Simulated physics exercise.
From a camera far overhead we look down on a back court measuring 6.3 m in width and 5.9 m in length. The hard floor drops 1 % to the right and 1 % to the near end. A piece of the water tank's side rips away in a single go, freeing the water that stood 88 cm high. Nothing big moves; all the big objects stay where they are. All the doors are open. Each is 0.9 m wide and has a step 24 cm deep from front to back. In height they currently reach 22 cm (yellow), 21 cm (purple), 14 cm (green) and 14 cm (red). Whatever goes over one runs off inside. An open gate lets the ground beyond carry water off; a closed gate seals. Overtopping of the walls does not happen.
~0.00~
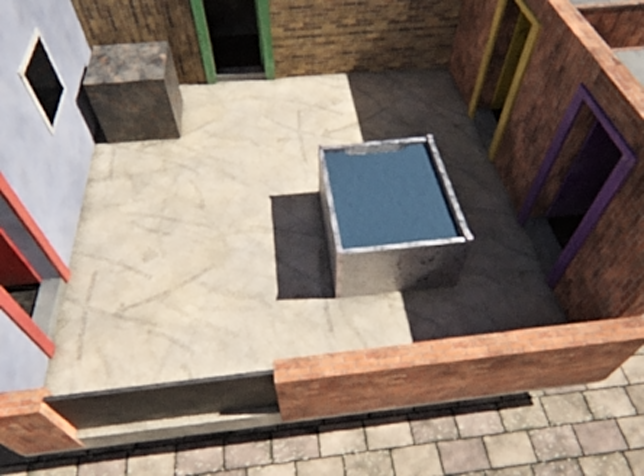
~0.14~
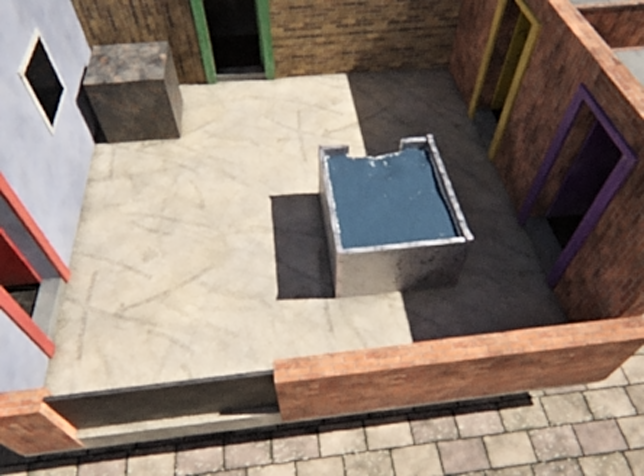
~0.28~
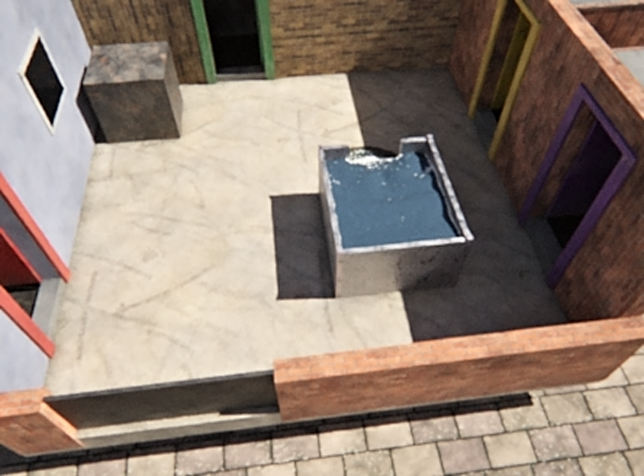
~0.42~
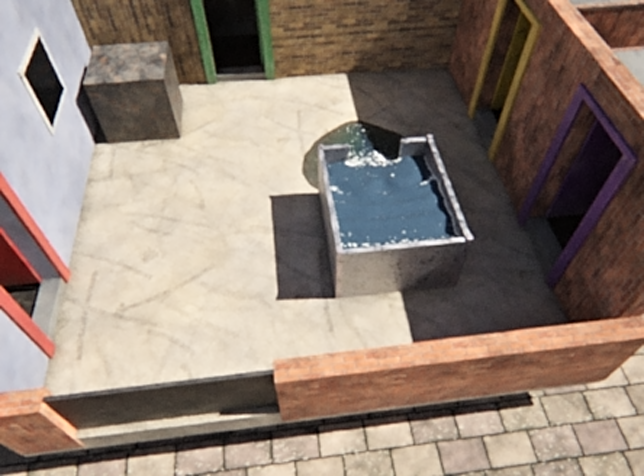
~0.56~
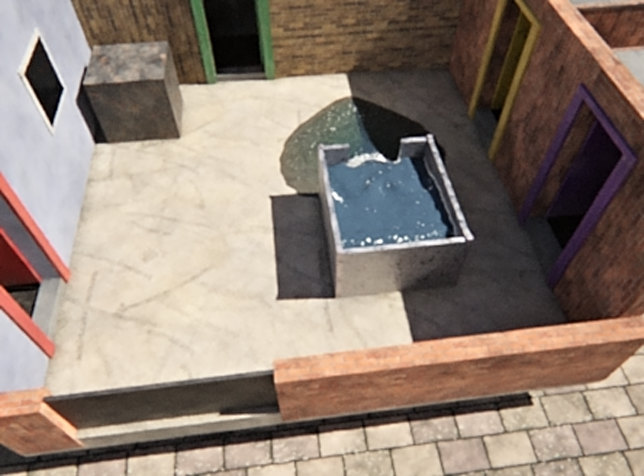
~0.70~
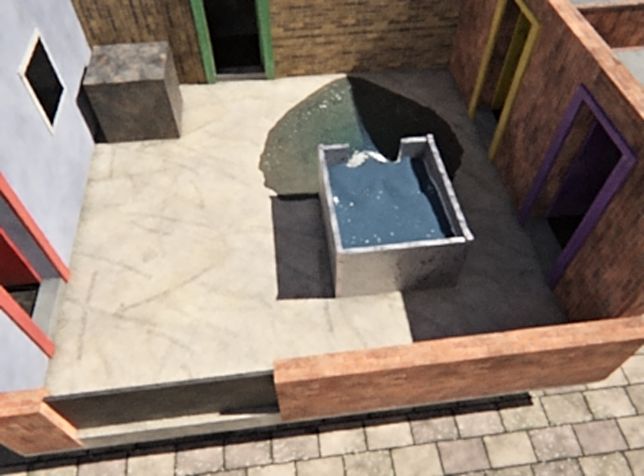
Water in a pale, square-sided tank right of centre starts out still, then churns with white flecks as a piece of the far wall breaks away, and it spreads behind the tank in a widening, rounded sheet across the floor. The steady, high view looks down on a walled courtyard with pale, streaked paving. A dark block stands left of a green doorway, with red framing at left and yellow and purple doorways at right.
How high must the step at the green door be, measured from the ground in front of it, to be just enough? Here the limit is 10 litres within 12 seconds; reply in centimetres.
About 14.5 cm.
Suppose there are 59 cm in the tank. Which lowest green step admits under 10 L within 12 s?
The step would need to be some 8.0 cm high.
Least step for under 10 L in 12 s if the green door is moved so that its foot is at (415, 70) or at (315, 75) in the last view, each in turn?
26 and 25 cm.
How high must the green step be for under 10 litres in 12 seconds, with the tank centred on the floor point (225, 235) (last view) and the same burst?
Then roughly 28 cm.
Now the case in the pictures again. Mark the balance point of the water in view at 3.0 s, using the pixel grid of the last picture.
About (349, 155).
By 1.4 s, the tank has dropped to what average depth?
It averages near 55 cm.
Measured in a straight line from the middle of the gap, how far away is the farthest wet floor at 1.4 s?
3.6 metres.
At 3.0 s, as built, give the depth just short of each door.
Depths in cm - yellow: 13, purple: 0, green: 12, red: 0.
After 1.4 s water covers 30 % of the floor, deepest (40 cm) near (363, 185); 12 cm at the green door, 0 litres in over its 14 cm step.
After 3.0 s water covers 35 % of the floor, deepest (28 cm) near (115, 100); 12 cm at the green door, 11 litres in over its 14 cm step.
After 12.0 s water covers 90 % of the floor, deepest (12 cm) near (499, 365); 3 cm at the green door, 11 litres in over its 14 cm step.
At the green door as built, the water arrived by 1.3 s and peaked near 19 cm at 1.6 s.
With a step of 11.5 cm, 23 litres would have come in within the 12 s; with 18 cm, 2 litres. So under 10 litres takes about 14.5 cm.
